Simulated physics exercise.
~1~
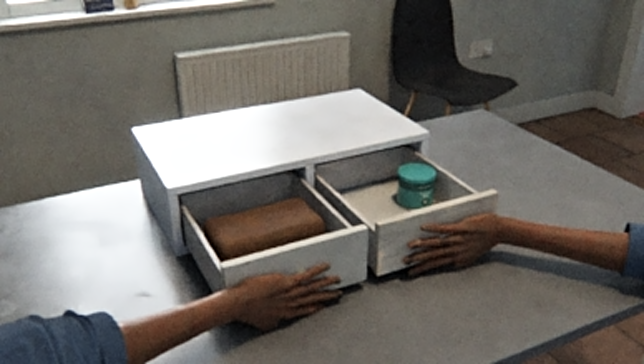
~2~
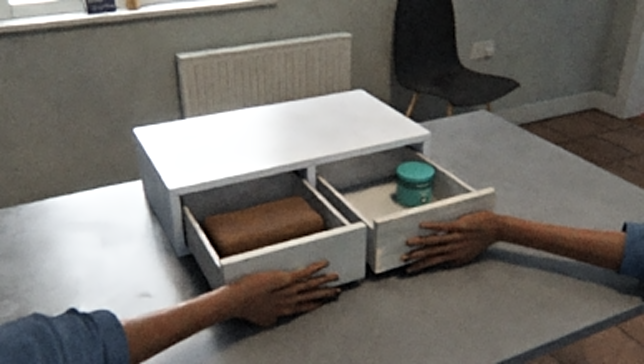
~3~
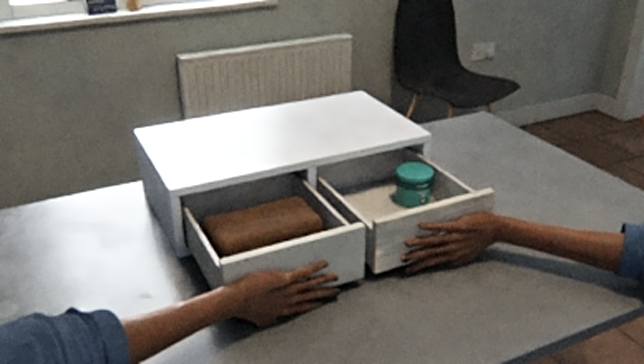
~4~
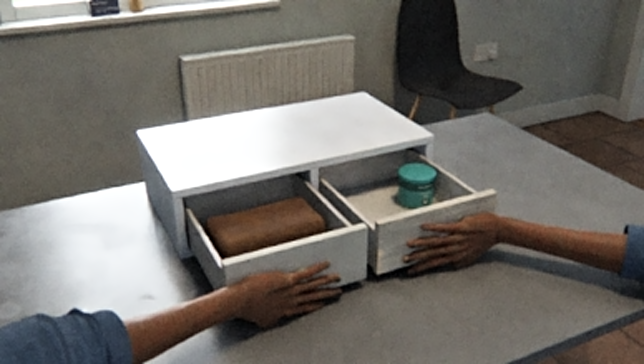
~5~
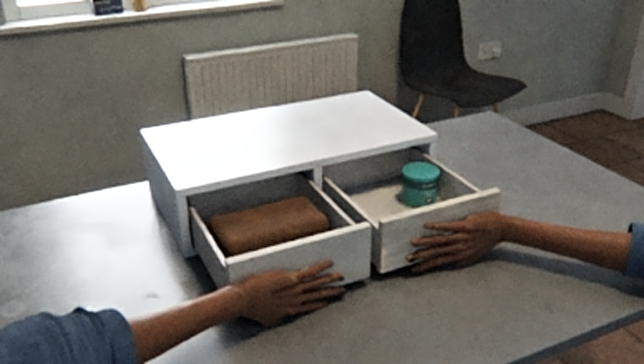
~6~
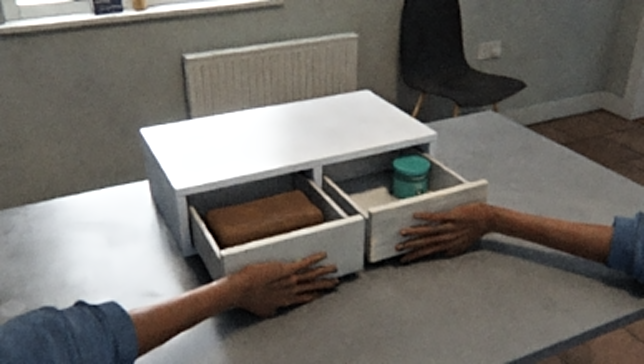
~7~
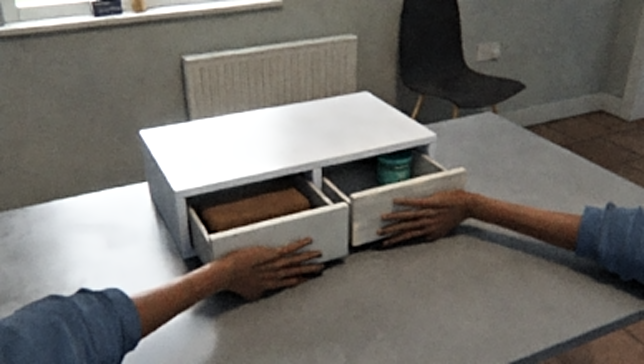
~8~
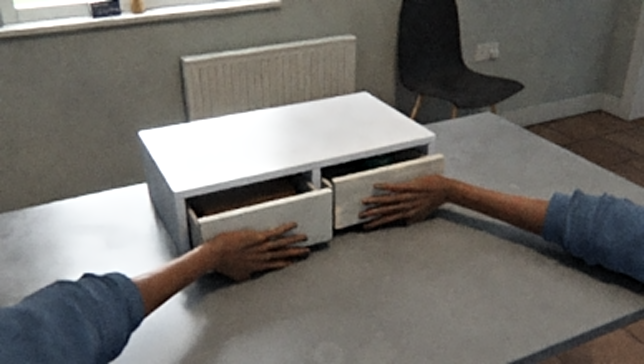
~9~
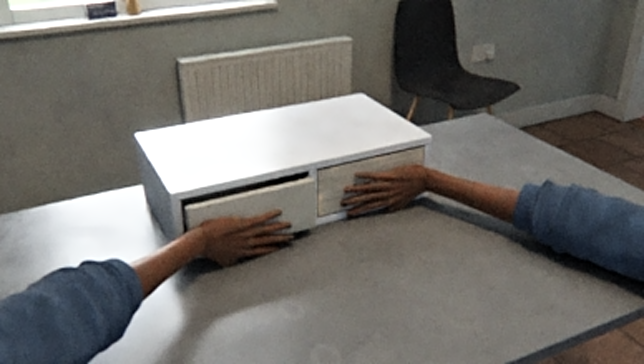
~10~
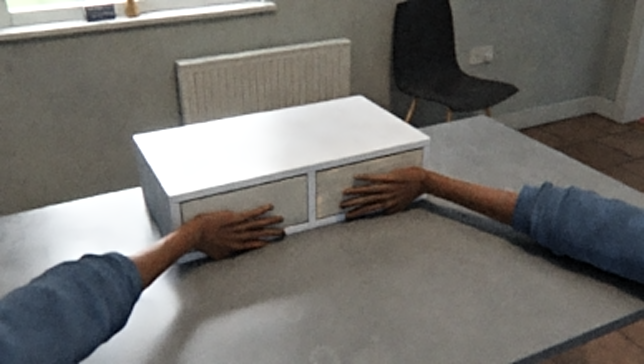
Two open drawers, the left holding a brown loaf-like block and the right a turquoise tin, rest under a person's hands on a small white chest, then slide inward together as the hands push them, hiding their contents, until both are shut flush.
